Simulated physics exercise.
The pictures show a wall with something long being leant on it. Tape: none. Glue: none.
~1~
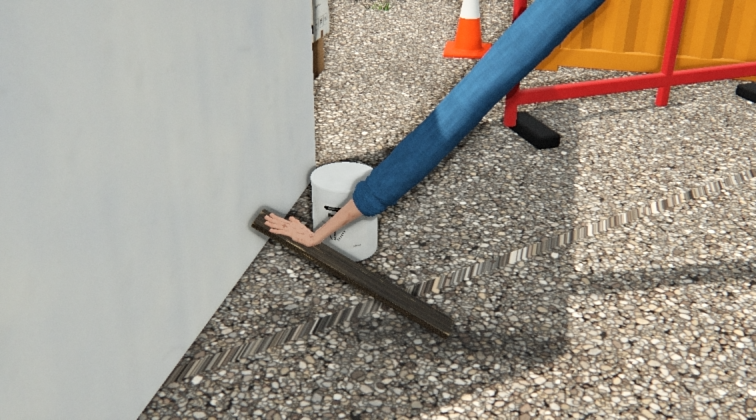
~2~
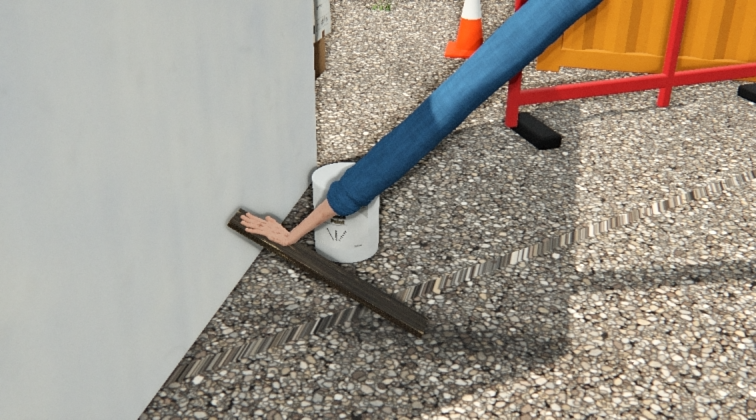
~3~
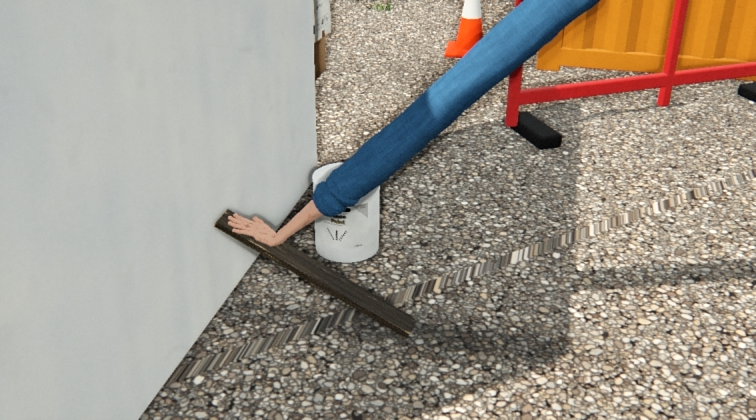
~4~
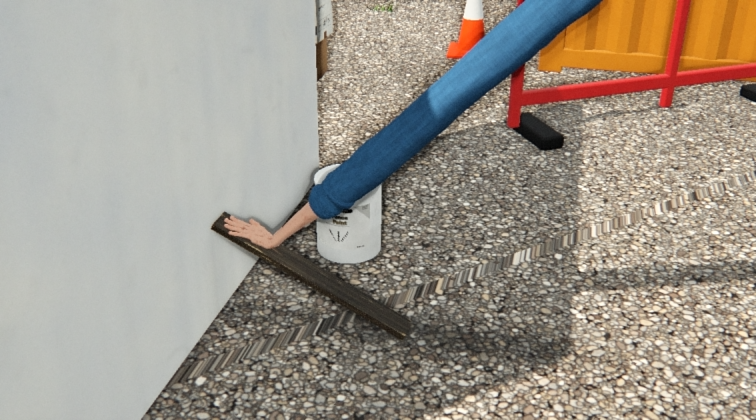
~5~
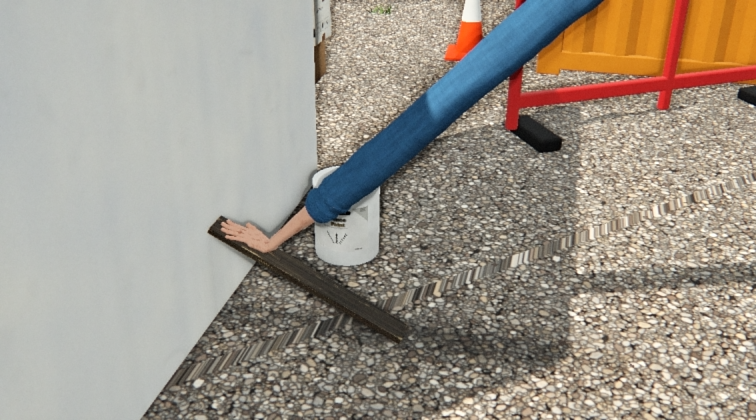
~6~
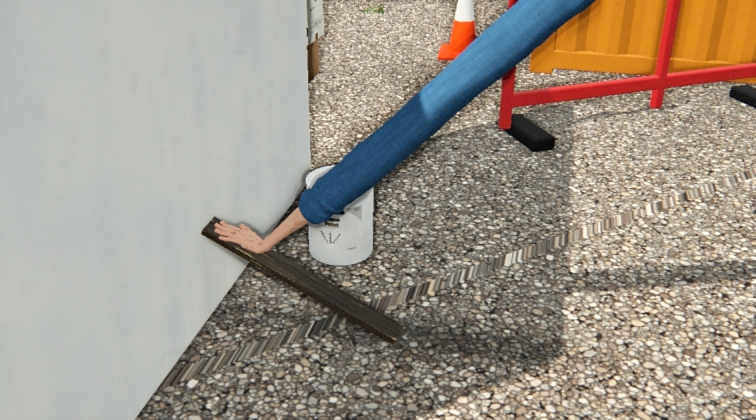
An arm in a blue sleeve reaches down from the upper right over pebbled ground, seen from above, its hand on a dark plank beside a pale grey wall. A white pail stands behind the plank, with an orange cone, red barrier and yellow panel beyond. The hand moves the plank a short way left, slowing until it leans at the wall, as the view shifts slightly.
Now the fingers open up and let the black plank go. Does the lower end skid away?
Yes, it skids.
Then, 0.30 s on from there, black plank leaning 7° more than when let go near (308, 291).
Then, 0.40 s on from there, black plank leaning 18° more than when let go near (315, 308).
Then, 0.50 s on from there, black plank leaning 27° more than when let go near (317, 322).
In the end, moved from the start, black plank; white pail unmoved. At the end, from the last picture's camera, black plank near (317, 322). The plank gives way.
